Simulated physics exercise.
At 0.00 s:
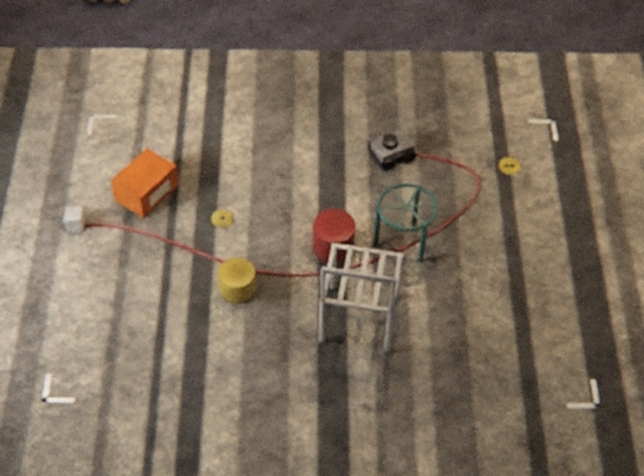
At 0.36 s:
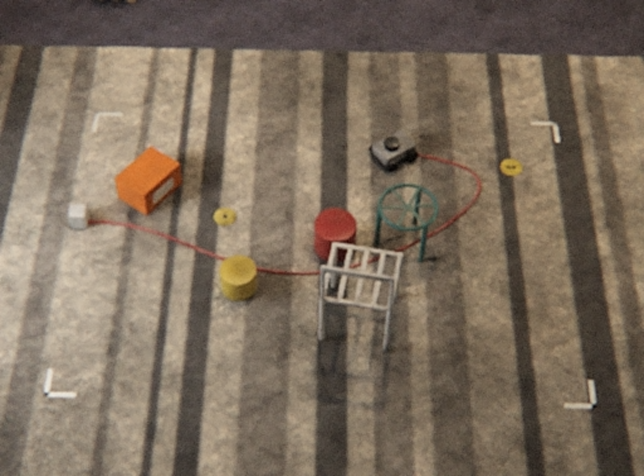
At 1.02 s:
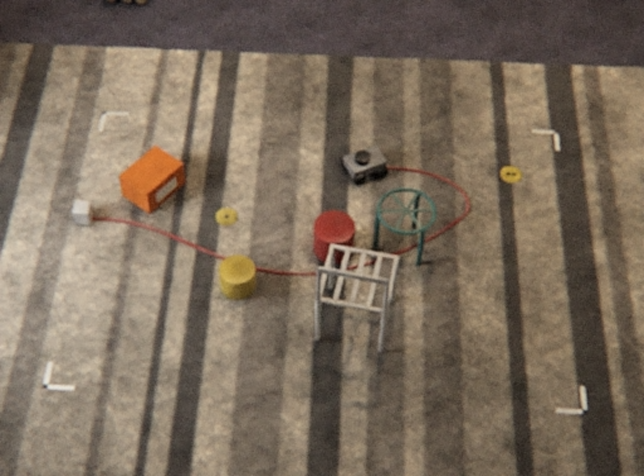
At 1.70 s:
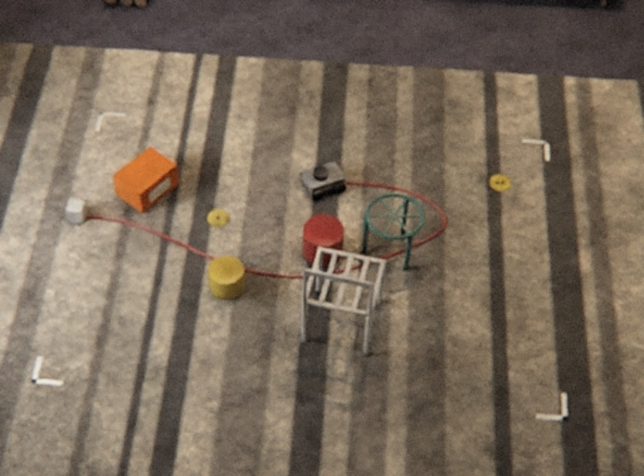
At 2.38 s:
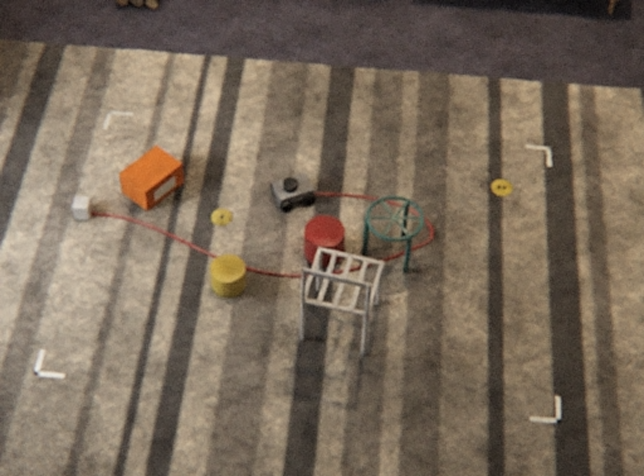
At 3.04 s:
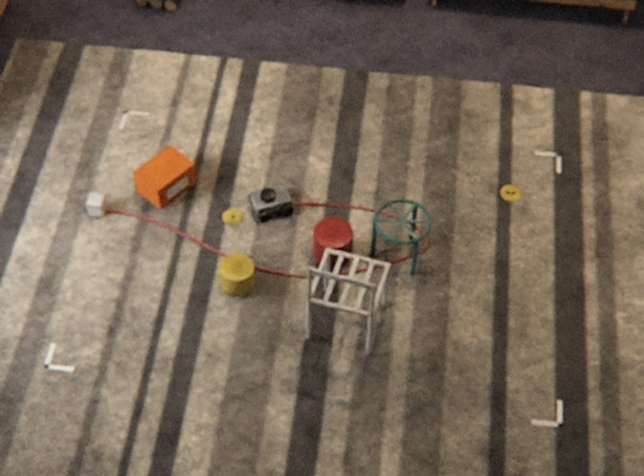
The clip opens on a striped carpet with an orange box, yellow and red tubs, a white chair-like frame and a teal stool, a red lead winding among them from a small pale block. The small grey cart moves left behind the stool and red tub, drawing the lead's right-hand loop inward.
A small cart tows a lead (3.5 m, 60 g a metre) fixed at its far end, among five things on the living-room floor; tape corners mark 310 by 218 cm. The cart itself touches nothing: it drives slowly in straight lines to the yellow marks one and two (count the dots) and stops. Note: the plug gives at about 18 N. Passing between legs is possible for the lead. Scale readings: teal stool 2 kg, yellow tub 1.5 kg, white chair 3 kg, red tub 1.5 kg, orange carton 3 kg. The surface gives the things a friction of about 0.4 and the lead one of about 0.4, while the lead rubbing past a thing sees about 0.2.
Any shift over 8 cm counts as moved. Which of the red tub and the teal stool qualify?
The red tub does not qualify. The teal stool does not qualify.
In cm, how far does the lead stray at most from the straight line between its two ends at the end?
Max deviation from straight line at end: Approx. 60 cm.
After 4.7 s, cart at (272, 213), lead slack at the fixed end; nothing else has moved.
After 6.3 s, cart at (357, 205), lead slack at the fixed end; nothing else has moved.
After 7.9 s, cart at (440, 198), lead slack at the fixed end; nothing else has moved.
After 9.6 s, cart at (510, 192), lead slack at the fixed end; nothing else has moved.
After 10.0 s, cart at (510, 192), lead slack at the fixed end; teal stool 0 cm off its start at (403, 220), red tub 0 cm off its start at (333, 232).
